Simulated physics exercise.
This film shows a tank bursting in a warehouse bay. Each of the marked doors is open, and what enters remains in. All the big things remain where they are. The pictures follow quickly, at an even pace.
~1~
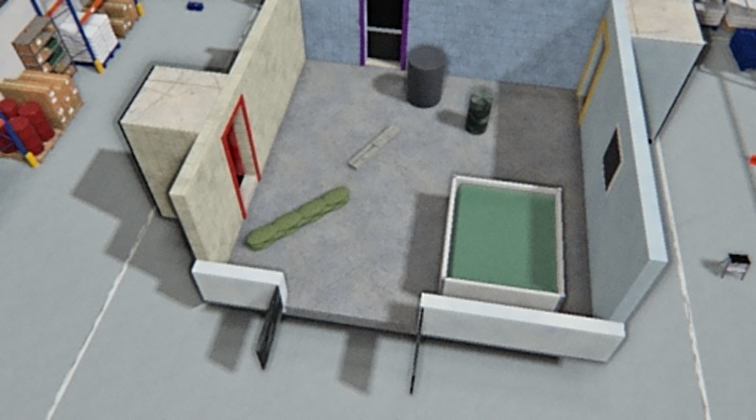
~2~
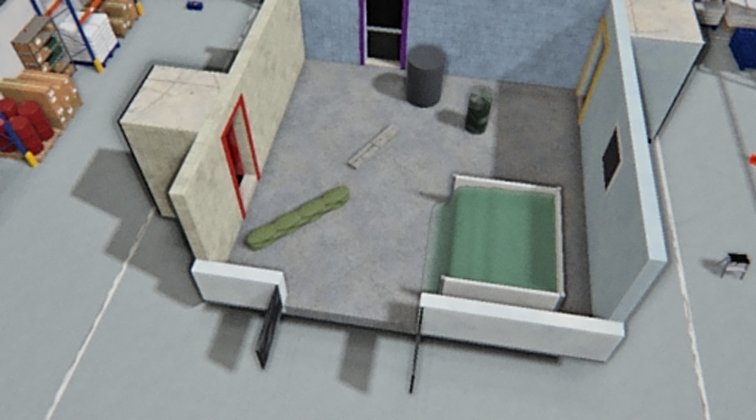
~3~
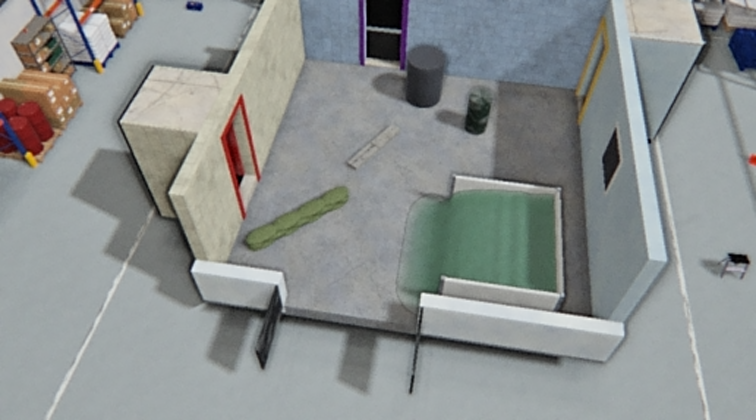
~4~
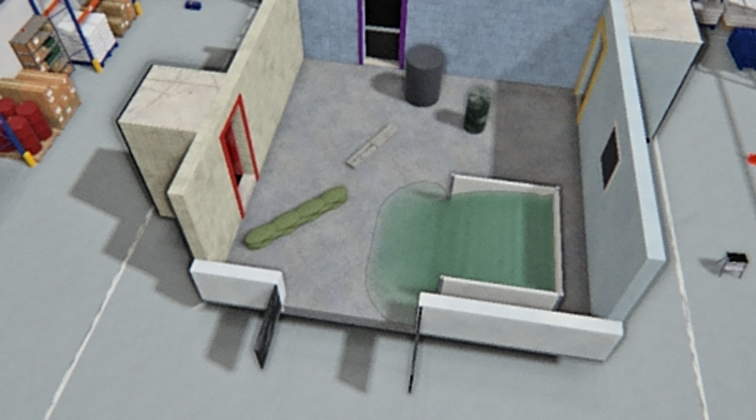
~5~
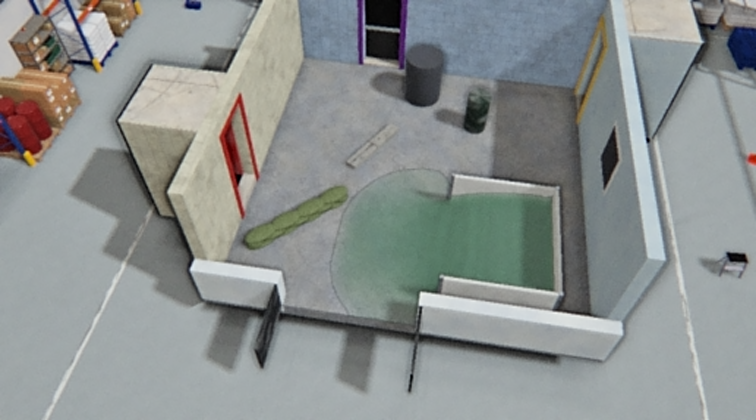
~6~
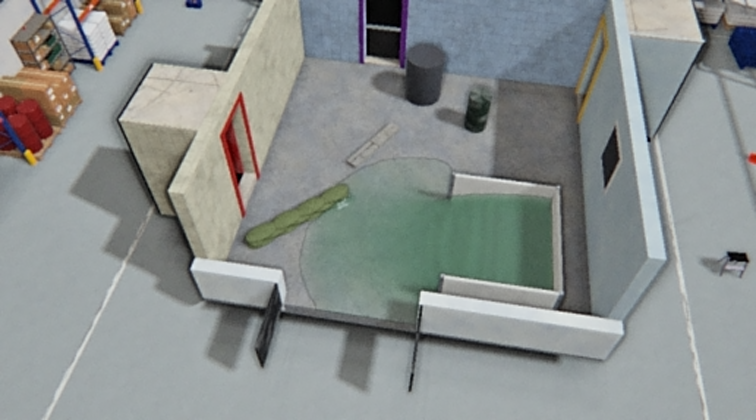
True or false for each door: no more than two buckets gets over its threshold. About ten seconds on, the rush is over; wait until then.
The purple door - false; the red door - true; the yellow door - false.
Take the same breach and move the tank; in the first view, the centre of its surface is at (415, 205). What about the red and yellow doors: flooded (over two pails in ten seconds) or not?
Looking at both doors, the red one breaks the limit while the yellow one breaks the limit.
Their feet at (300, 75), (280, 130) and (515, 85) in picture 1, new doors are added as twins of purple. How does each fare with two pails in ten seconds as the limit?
Checking each in order, the first beats the threshold, the second beats the threshold, and the third misses the threshold.
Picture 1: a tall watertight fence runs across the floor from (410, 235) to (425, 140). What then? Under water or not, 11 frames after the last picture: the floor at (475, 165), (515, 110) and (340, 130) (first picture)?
Listed order: Swamped, swamped, spared.
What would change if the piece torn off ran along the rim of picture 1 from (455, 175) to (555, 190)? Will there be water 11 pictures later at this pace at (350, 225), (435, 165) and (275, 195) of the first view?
Taking each in turn, they come out kept dry, watered, kept dry.
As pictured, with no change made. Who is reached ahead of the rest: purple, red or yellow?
It's the red one.
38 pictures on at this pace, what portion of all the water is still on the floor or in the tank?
Close to 68 in a hundred.
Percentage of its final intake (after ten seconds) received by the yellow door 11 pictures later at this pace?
Estimate: Some 0 per cent.
A moment on, water covers 35 % of the floor; the purple door not reached, the red door not reached, the yellow door not reached.
Next, water covers 45 % of the floor; the purple door not reached, the red door wet at the sill, nothing in, the yellow door not reached.
Then, water covers 55 % of the floor; the purple door not reached, the red door wet at the sill, nothing in, the yellow door not reached.
Later, water covers 75 % of the floor; the purple door over two buckets in, the red door wet at the sill, nothing in, the yellow door not reached.
In the end, water covers 95 % of the floor; the purple door far over two buckets in, the red door wet at the sill, nothing in, the yellow door far over two buckets in.
